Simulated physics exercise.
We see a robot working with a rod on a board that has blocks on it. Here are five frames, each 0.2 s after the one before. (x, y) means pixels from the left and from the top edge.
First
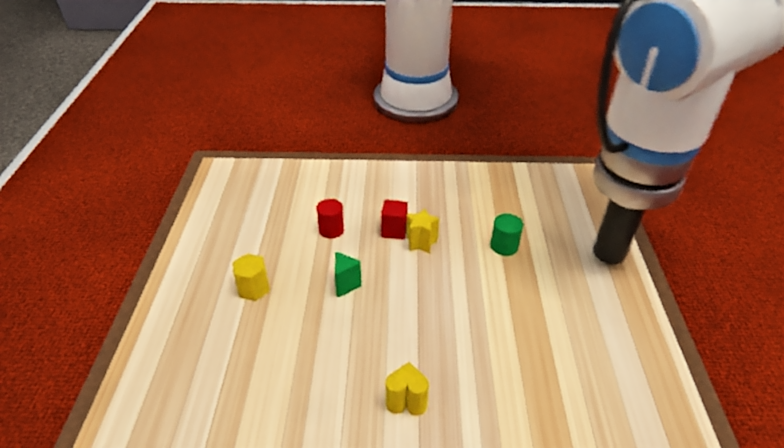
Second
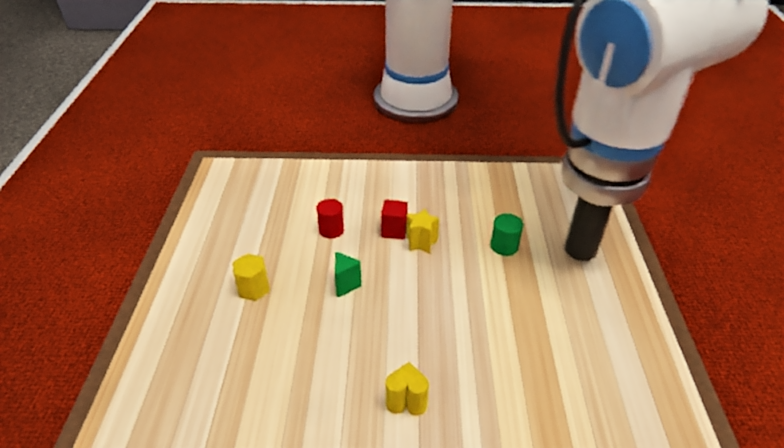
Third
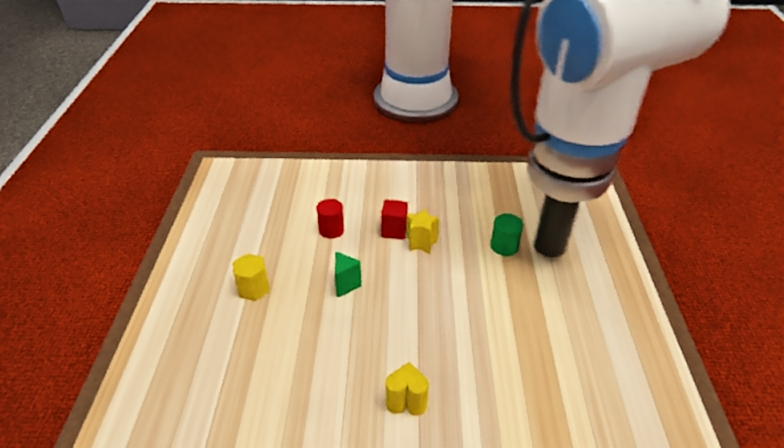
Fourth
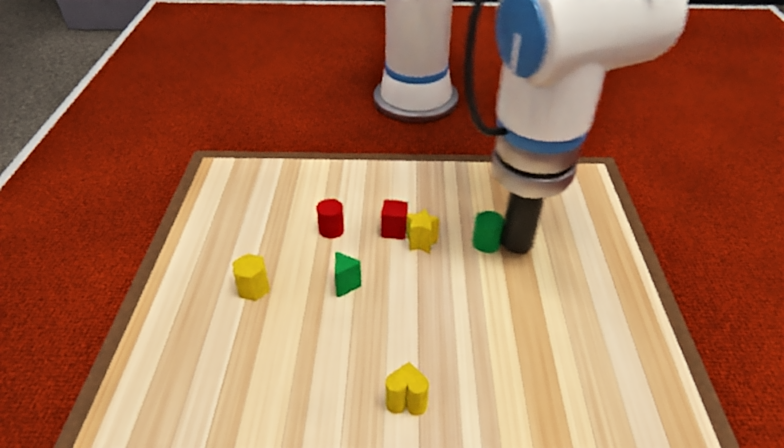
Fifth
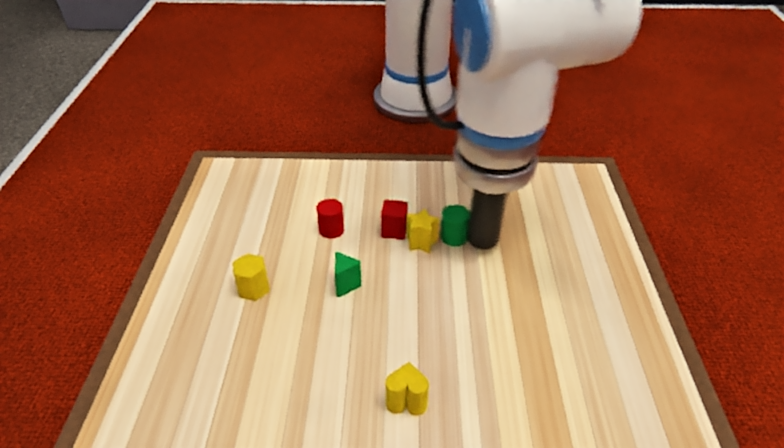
The robot arm moved its black rod left across the wooden board, reached the green round block and pushed it left up beside the yellow star, while the other blocks stayed where they were.
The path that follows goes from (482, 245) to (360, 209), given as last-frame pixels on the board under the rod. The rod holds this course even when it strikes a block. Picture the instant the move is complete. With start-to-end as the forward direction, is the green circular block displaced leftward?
No, that is not what happens.
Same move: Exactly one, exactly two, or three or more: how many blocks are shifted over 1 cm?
That makes 3 blocks or more.
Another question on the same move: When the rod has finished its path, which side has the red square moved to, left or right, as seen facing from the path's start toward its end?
Sideways shift: Left.
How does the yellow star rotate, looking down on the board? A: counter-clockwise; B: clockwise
It's A.
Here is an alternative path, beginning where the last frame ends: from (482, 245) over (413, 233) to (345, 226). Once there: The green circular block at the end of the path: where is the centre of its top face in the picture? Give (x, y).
It will likely be found at (382, 186).
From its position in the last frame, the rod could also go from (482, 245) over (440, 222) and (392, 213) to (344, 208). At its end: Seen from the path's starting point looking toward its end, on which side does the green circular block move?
My prediction: Leftwards.
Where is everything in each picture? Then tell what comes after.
The first picture shows lower end of the rod (609, 253), tops of blocks, red circular block (329, 207), red square (395, 207), yellow star (422, 219), green circular block (509, 223).
The second picture shows rod (581, 250), blocks as before.
The third picture shows rod (550, 246), blocks as before.
The fourth picture shows rod (517, 243), green circular block (490, 219).
The fifth picture shows rod (483, 239), red circular block (329, 207), red square (395, 207), yellow star (422, 219), green circular block (456, 213).
The first path, step by step. One third of the way, rod (439, 225); red square (387, 208); yellow star (413, 220), turned 35° anticlockwise; green circular block (413, 199).
Two thirds of the way, rod (399, 213); red square (373, 207), turned 50° anticlockwise; yellow star (402, 217), turned 105° anticlockwise; green circular block (375, 186).
At the end, rod (359, 203); red circular block not moved; red square (366, 208), turned 75° anticlockwise; yellow star (402, 217), turned 105° anticlockwise; green circular block (343, 172).
